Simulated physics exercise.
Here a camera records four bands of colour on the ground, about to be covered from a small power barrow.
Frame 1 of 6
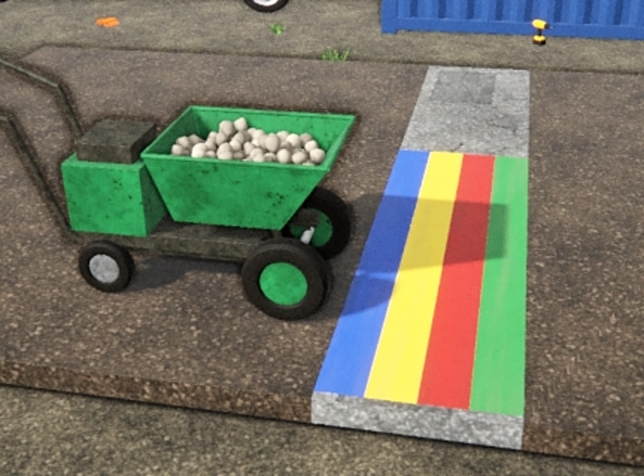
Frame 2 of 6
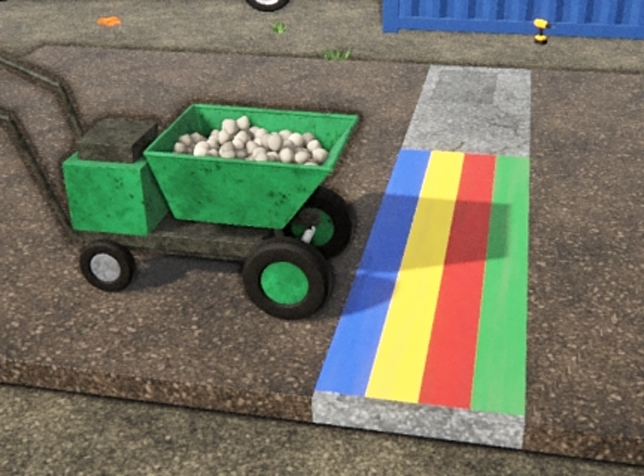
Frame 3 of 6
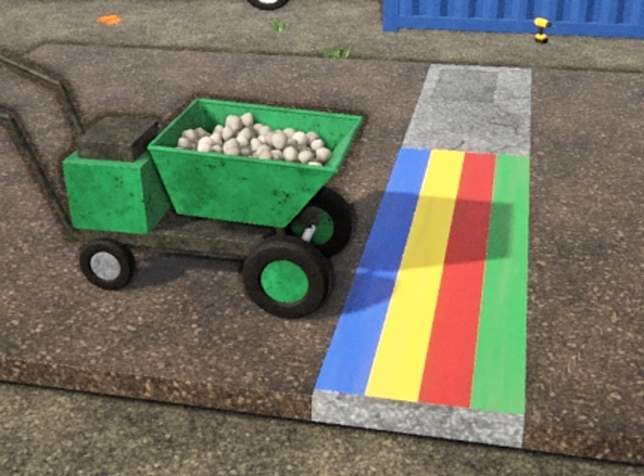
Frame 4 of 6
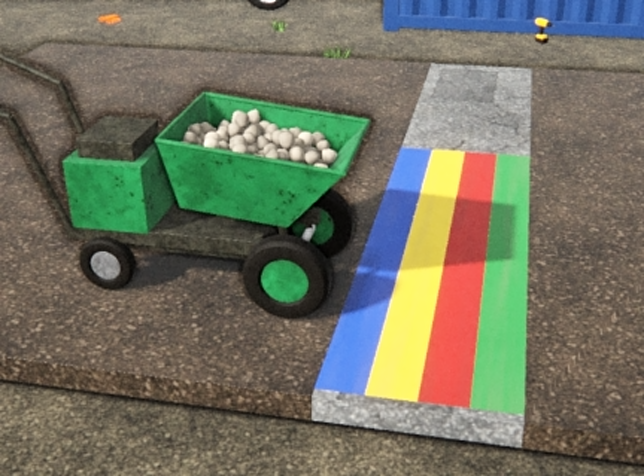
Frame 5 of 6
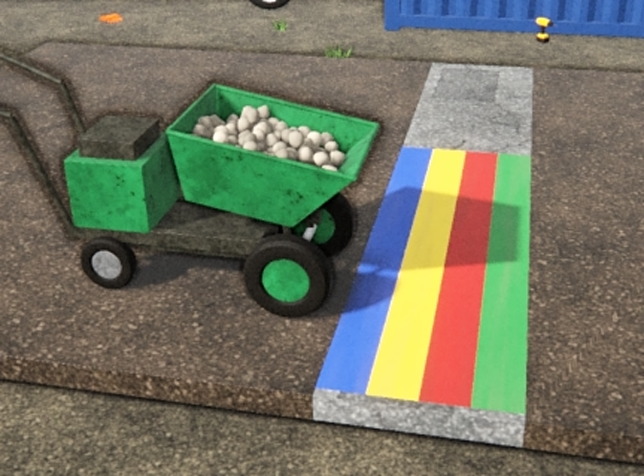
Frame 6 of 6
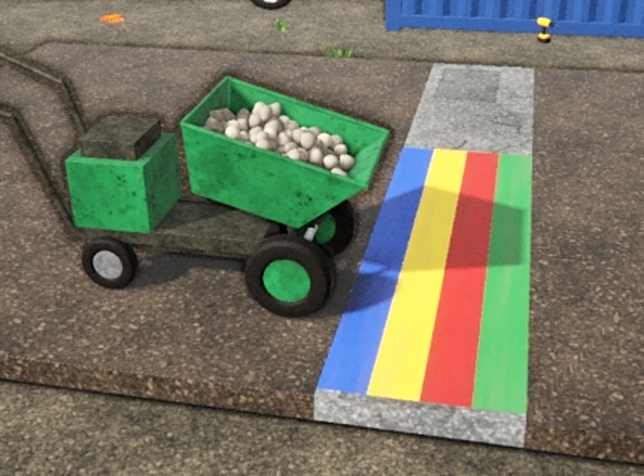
On a brown, gritty slab outdoors, seen from slightly above by a nearly still camera, a small barrow stands beside a painted strip. Its green skip holds pale rounded pebbles at left, while blue, yellow, red and green bands lie side by side at right, under a shadow. The skip starts level, then gradually tilts, its back rising and its lip easing rightward, the wheels staying put.
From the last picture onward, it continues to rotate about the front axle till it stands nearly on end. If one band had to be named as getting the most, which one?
I would name red.
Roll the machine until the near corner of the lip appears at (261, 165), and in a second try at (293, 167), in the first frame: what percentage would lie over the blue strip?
Position 1: Near 20 %; position 2: Near 0 %.
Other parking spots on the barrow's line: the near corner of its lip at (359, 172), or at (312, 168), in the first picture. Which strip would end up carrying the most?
On the first try it comes out as green, and on the second as the red strip.
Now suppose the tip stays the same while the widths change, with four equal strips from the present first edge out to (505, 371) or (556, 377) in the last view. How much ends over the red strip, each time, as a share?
Roughly 30 per cent, then roughly 40 per cent.
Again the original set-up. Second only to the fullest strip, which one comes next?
That would be the green strip.
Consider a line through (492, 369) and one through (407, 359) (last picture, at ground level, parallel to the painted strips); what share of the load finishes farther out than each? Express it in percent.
Close to 30 % and 70 %, in that order.
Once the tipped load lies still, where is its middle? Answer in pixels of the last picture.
Around (479, 299).
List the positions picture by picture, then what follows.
The first frame shows lip of the skip at (327, 169), level; top of the load at (236, 147), river pebbles; blue strip at (352, 351); yellow strip at (400, 357); red strip at (449, 362); green strip at (499, 368).
The second frame shows lip of the skip at (330, 169), level; top of the load at (238, 146).
The third frame shows lip of the skip at (335, 170), tipped barely; top of the load at (231, 151).
The fourth frame shows lip of the skip at (343, 174), tipped a little; top of the load at (238, 144).
The fifth frame shows lip of the skip at (354, 179), tipped a little; top of the load at (246, 143).
The sixth frame shows lip of the skip at (365, 186), tipped clearly; top of the load at (243, 139); blue strip at (355, 349); yellow strip at (403, 354); red strip at (452, 360); green strip at (502, 366).
Soon after the last picture, skip tipped steeply; all in the skip.
A little later, skip tipped steeply; most in the skip; a stray few over the yellow strip; a small part over the red strip; a stray few falling.
Later still, skip tipped right over; about a third in the skip; a small part over the yellow strip; about a third over the red strip; about a quarter over the green strip; a small part off the paint.
At rest, skip tipped right over; about a quarter in the skip; none over the blue strip; a small part over the yellow strip; about a third over the red strip; about a quarter over the green strip; a small part off the paint.
